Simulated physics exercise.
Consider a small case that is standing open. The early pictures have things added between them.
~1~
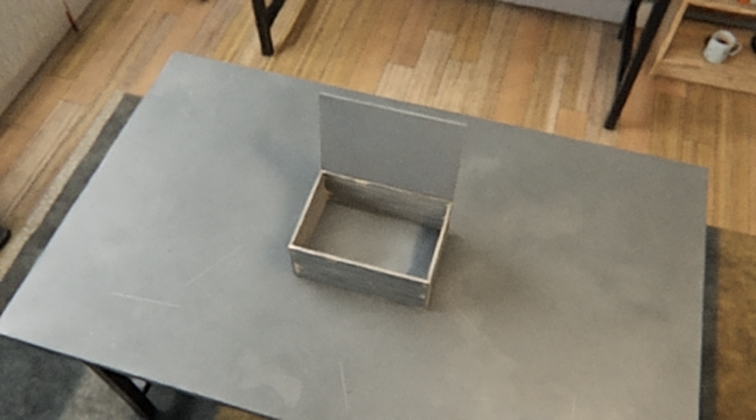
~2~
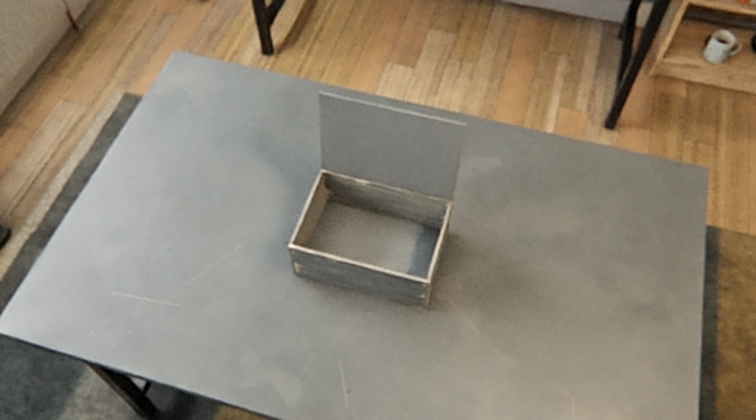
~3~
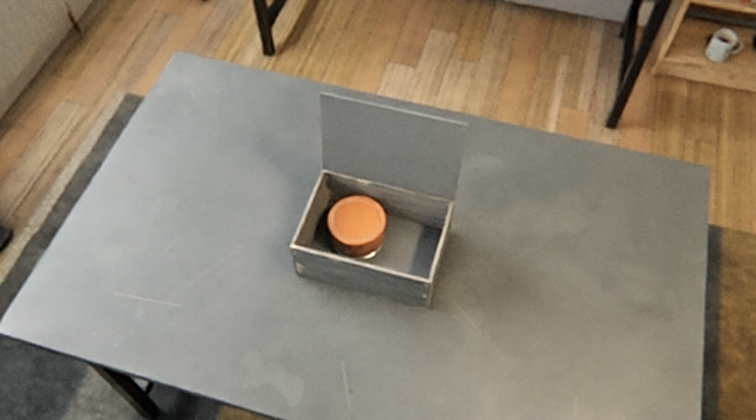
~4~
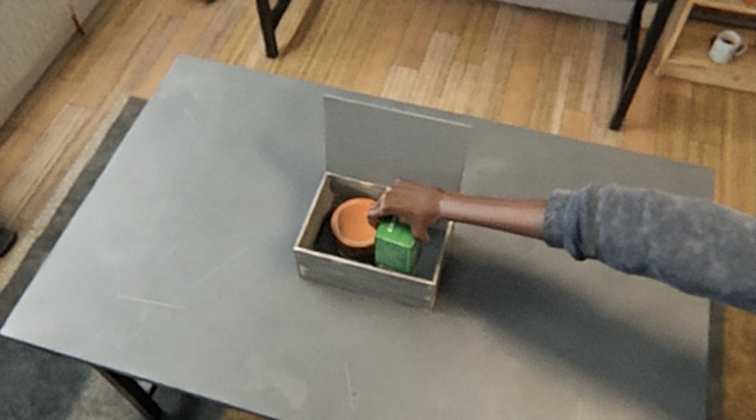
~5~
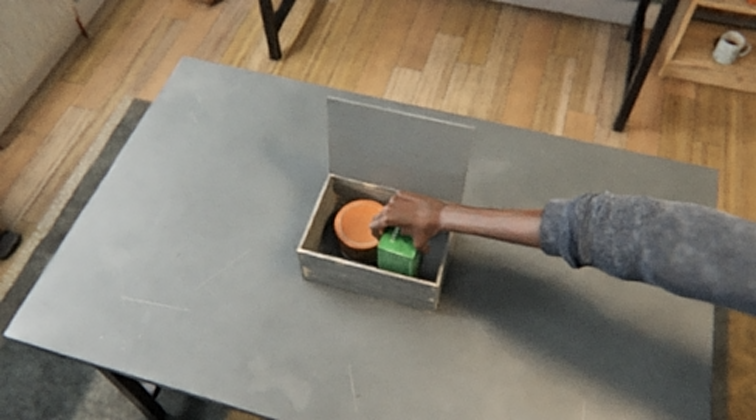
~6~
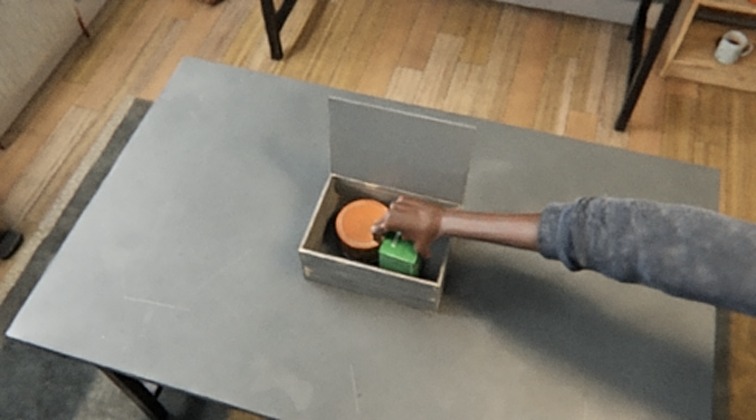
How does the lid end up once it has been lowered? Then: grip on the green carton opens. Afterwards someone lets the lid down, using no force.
The lid remains propped up above the rim.
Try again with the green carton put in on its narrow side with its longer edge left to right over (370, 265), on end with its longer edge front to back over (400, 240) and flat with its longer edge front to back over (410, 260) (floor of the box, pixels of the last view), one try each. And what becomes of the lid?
In the first case it is held up; in the second case it will not close; in the third case it shuts flat.
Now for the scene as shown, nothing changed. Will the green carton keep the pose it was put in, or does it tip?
Looking at the last picture, it is left as set.
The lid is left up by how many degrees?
Near 20°.
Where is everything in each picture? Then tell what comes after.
In the first frame, the last thing is not in view yet.
In the second frame, the last thing is not in view yet.
In the third frame, the last thing is not in view yet; orange tub (357, 228).
The fourth frame shows still above its spot; green carton (399, 246); orange tub (360, 230).
The fifth frame shows still above its spot; green carton (401, 256); orange tub (364, 232).
The sixth frame shows put in, still held; green carton (402, 260); orange tub (365, 232).
Then, 1.20 s later than the last frame, lid starting down.
Then, 1.50 s later than the last frame, lid 67° above the rim.
Then, 1.70 s later than the last frame, lid 46° above the rim.
Then, 1.80 s later than the last frame, lid 32° above the rim.
When it is over, lid 22° above the rim; both as before. End places, in pixels of the last picture, green carton near (402, 260).
